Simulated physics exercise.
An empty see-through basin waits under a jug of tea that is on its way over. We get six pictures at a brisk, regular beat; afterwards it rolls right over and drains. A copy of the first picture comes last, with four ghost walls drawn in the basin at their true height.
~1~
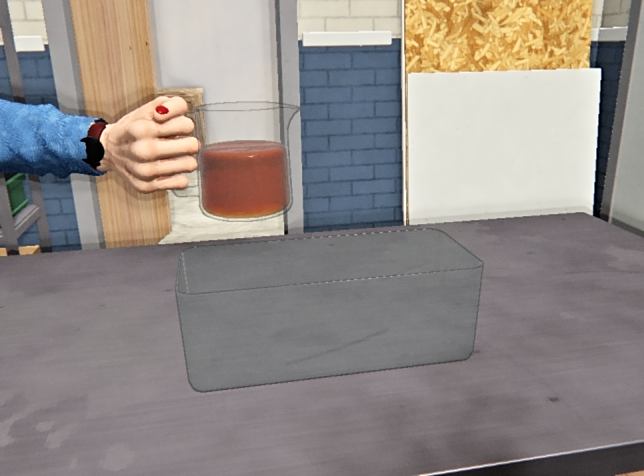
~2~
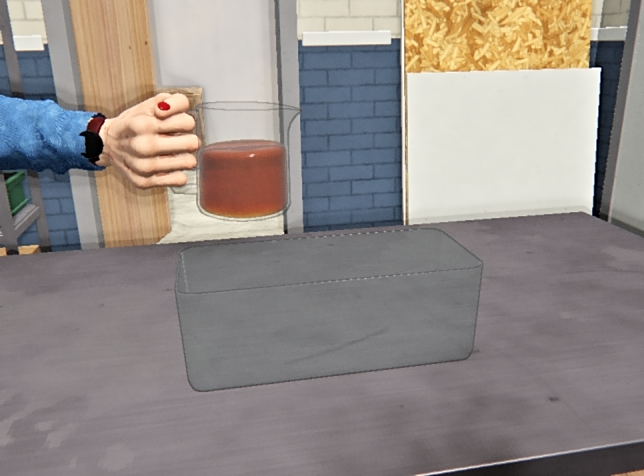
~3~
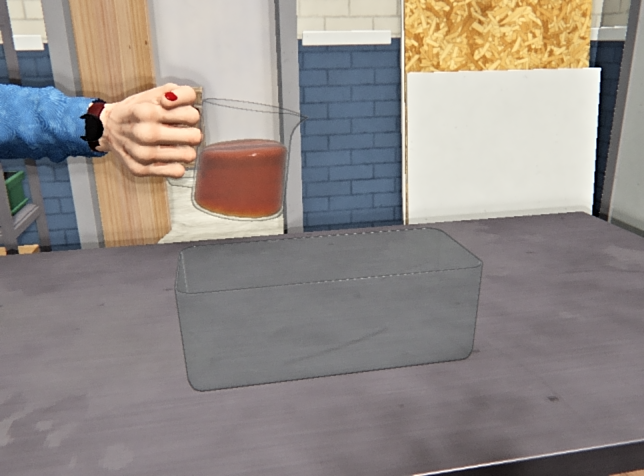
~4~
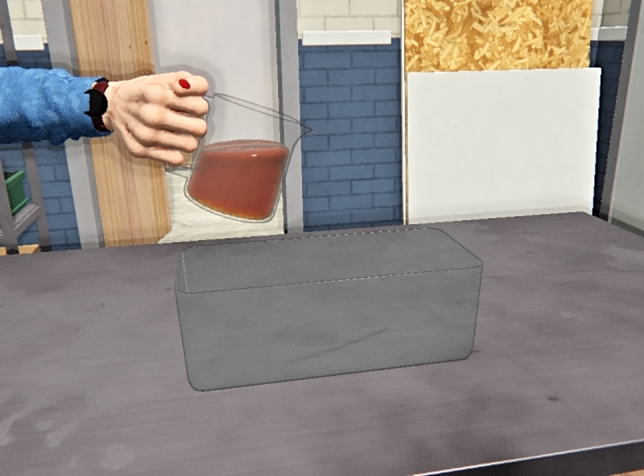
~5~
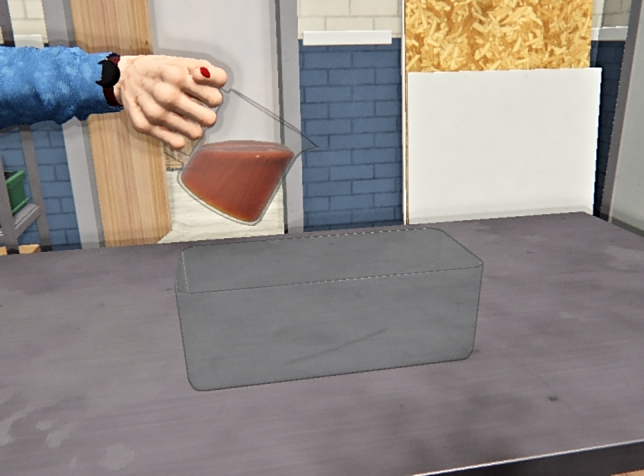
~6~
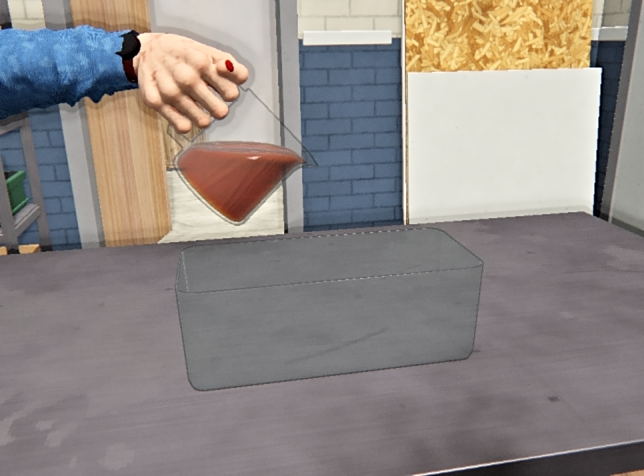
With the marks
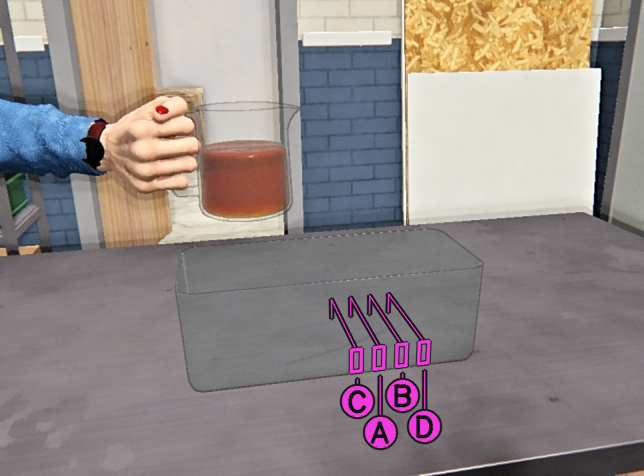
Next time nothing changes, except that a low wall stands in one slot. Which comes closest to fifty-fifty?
A.
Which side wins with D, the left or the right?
More ends on the left.
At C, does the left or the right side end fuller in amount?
The right side.
In magenta, A at (380, 376); B at (402, 373); C at (357, 379); D at (424, 370).
With A, about 55 % ends left of the wall and 42 % right of it; 3 % is lost outside.
With B, about 86 % ends left of the wall and 10 % right of it; 4 % is lost outside.
With C, about 16 % ends left of the wall and 81 % right of it; 4 % is lost outside.
With D, about 83 % ends left of the wall and 12 % right of it; 5 % is lost outside.
